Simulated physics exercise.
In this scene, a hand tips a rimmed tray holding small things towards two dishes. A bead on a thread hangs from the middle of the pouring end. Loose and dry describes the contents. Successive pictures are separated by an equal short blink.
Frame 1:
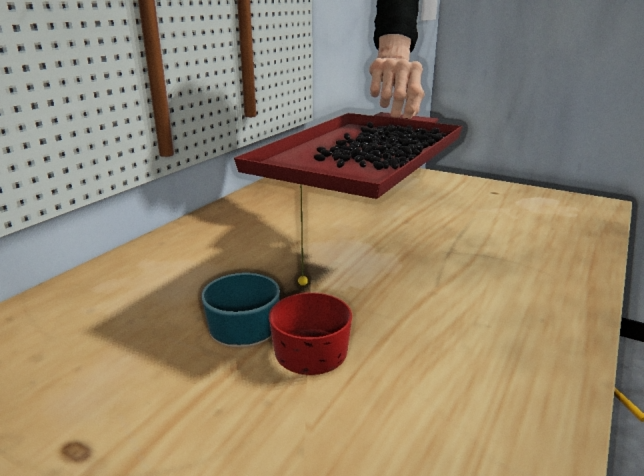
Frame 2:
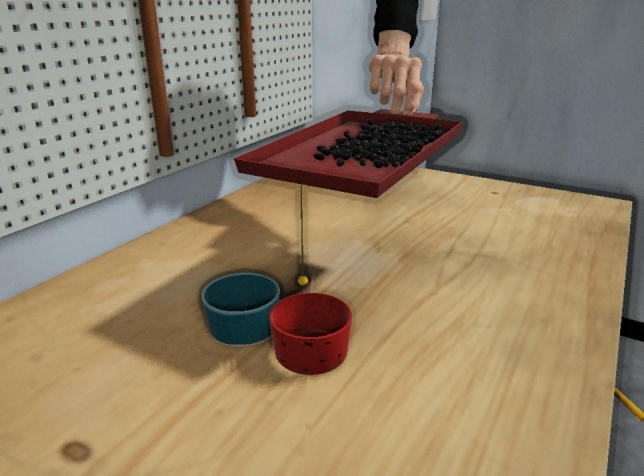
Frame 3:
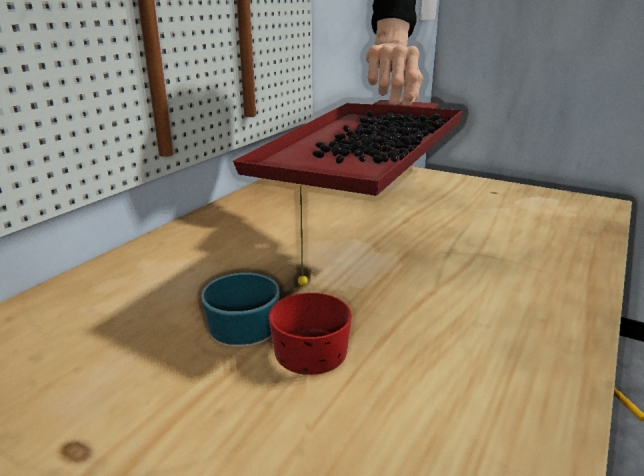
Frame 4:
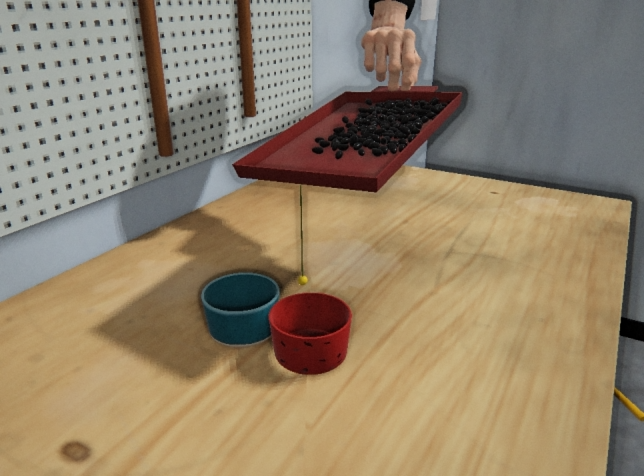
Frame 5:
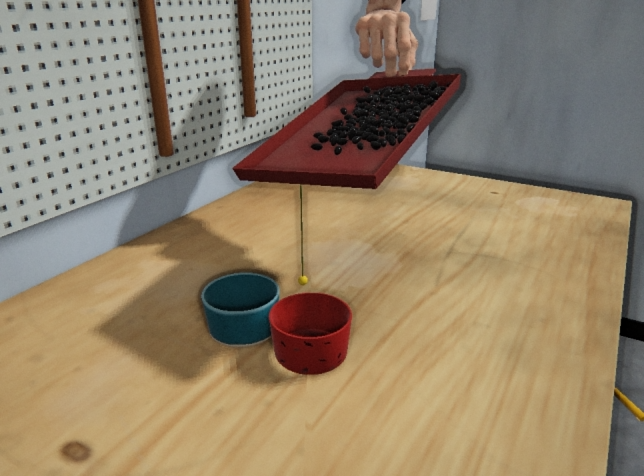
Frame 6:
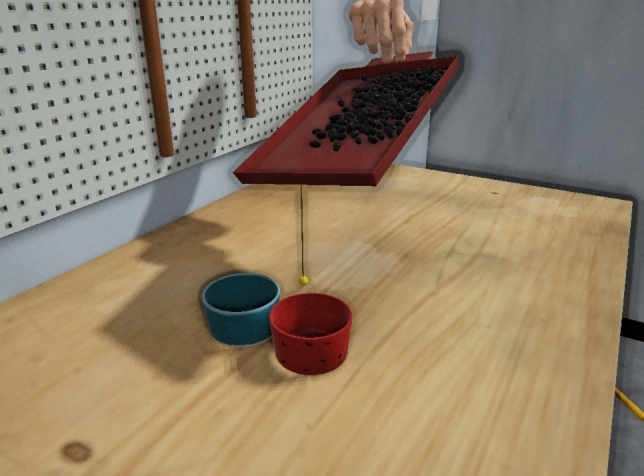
At the start, a hand holds a red tray of black beans nearly level above a teal dish and a red dish, a yellow bead hanging from its near edge. The hand raises the far end steadily, so the tray slopes more steeply toward the dishes, while the beans stay bunched toward the raised end.
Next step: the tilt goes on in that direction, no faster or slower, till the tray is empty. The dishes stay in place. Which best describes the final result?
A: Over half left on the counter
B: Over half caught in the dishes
Over half caught in the dishes (B).
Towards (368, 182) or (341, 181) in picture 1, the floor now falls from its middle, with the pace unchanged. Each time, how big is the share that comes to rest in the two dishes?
30 % and 40 %.
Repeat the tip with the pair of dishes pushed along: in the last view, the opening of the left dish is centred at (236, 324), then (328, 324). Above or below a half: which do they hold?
In order, they'd catch a minor share, and next a minor share.
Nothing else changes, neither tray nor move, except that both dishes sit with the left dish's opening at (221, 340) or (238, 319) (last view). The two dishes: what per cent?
First try: Roughly 0 per cent; second try: Roughly 20 per cent.
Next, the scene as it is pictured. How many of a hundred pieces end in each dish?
The left dish keeps near 70 in a hundred, the right dish near 0 in a hundred.
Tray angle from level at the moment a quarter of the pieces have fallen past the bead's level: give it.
Roughly 85 degrees of tilt.
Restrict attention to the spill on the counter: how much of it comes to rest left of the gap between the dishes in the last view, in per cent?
Share to the left: Near 80 per cent.
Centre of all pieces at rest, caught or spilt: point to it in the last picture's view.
Close to (242, 319) in the last picture.
Shortly afterwards, tray tipped steeply; all but a few on the tray; only a few in the left dish; a little in the air.
Next, tray tipped right over; near two thirds on the tray; only a few in the right dish; near a quarter in the left dish; a little outside both; only a few in the air.
Some moments later, tray tipped past a quarter turn; only a few in the right dish; near two thirds in the left dish; near a quarter outside both.
In the end, tray tipped past a quarter turn; only a few in the right dish; near two thirds in the left dish; near a quarter outside both.
